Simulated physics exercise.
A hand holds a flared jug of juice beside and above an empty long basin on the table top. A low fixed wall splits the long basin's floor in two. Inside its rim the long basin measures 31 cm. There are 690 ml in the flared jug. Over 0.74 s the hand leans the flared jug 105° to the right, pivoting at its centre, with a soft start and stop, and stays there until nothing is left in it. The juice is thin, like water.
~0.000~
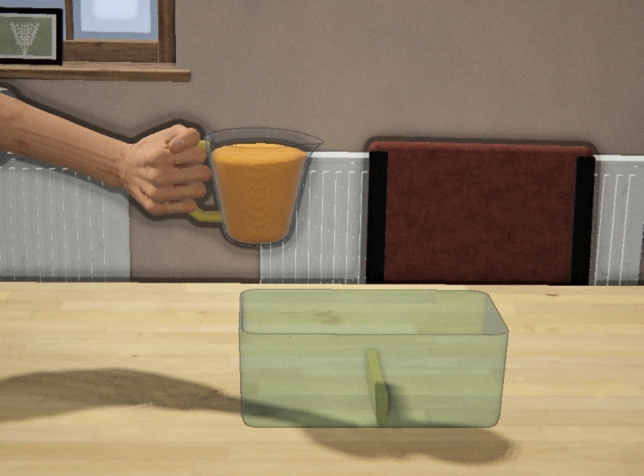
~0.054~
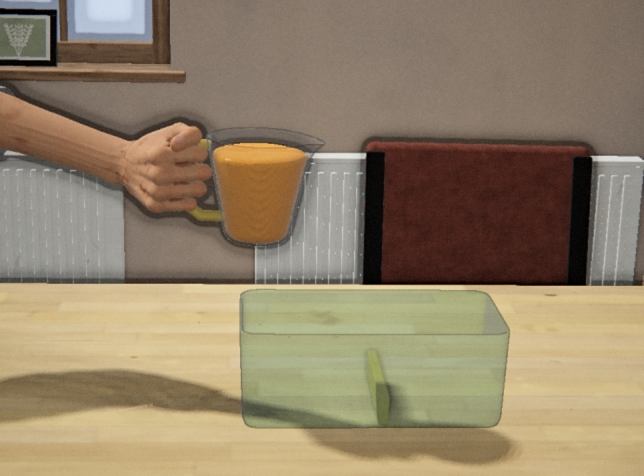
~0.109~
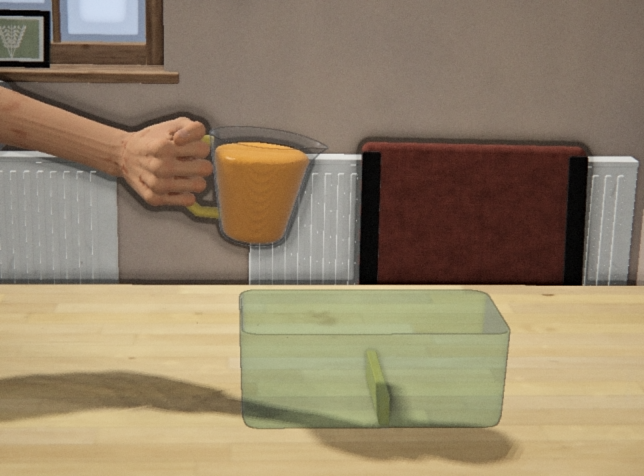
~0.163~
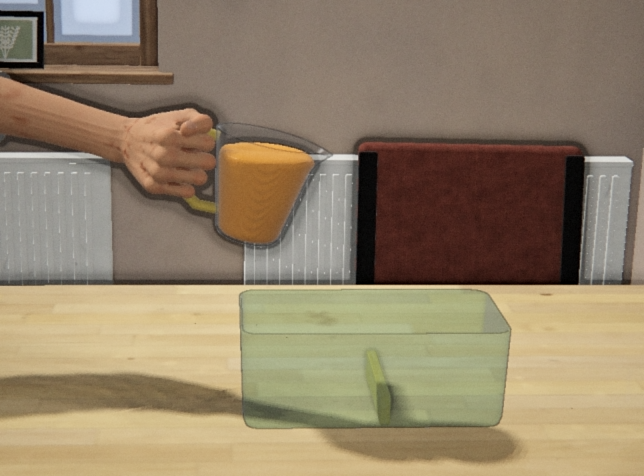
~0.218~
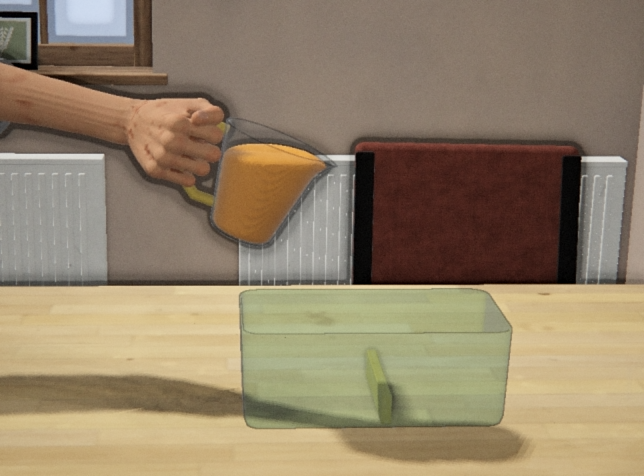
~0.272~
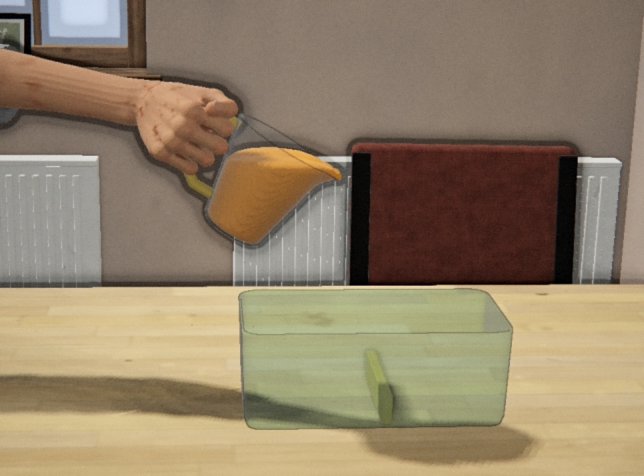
A hand holding a jug of orange juice above a clear green basin tilts it rightward.
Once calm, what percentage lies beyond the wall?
The far part has some 34 per cent.
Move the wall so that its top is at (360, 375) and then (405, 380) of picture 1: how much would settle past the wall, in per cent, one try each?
In turn about 60 and 15 per cent.
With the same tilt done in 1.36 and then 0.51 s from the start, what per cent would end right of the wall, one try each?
In turn about 55 and 25 per cent.
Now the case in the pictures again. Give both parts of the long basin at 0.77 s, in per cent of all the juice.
Near 50 on the left, 32 on the right.
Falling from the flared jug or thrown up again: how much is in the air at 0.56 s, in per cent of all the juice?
Near 28 in a hundred.
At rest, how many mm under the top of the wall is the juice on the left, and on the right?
Some 18 mm on the left and 26 mm on the right.
By 0.56 s the tilt is 91° and 47 per cent is still to pour, 5 is left of the wall and 19 right of it.
By 0.77 s the tilt is 105° and 6 per cent is still to pour, 50 is left of the wall and 32 right of it.
By 1.00 s the tilt is 105° and 0 per cent is still to pour, 63 is left of the wall and 33 right of it.
By 1.24 s the tilt is 105° and 0 per cent is still to pour, 63 is left of the wall and 34 right of it.
At rest 63 per cent lies left of the wall, 34 right of it and 3 outside.
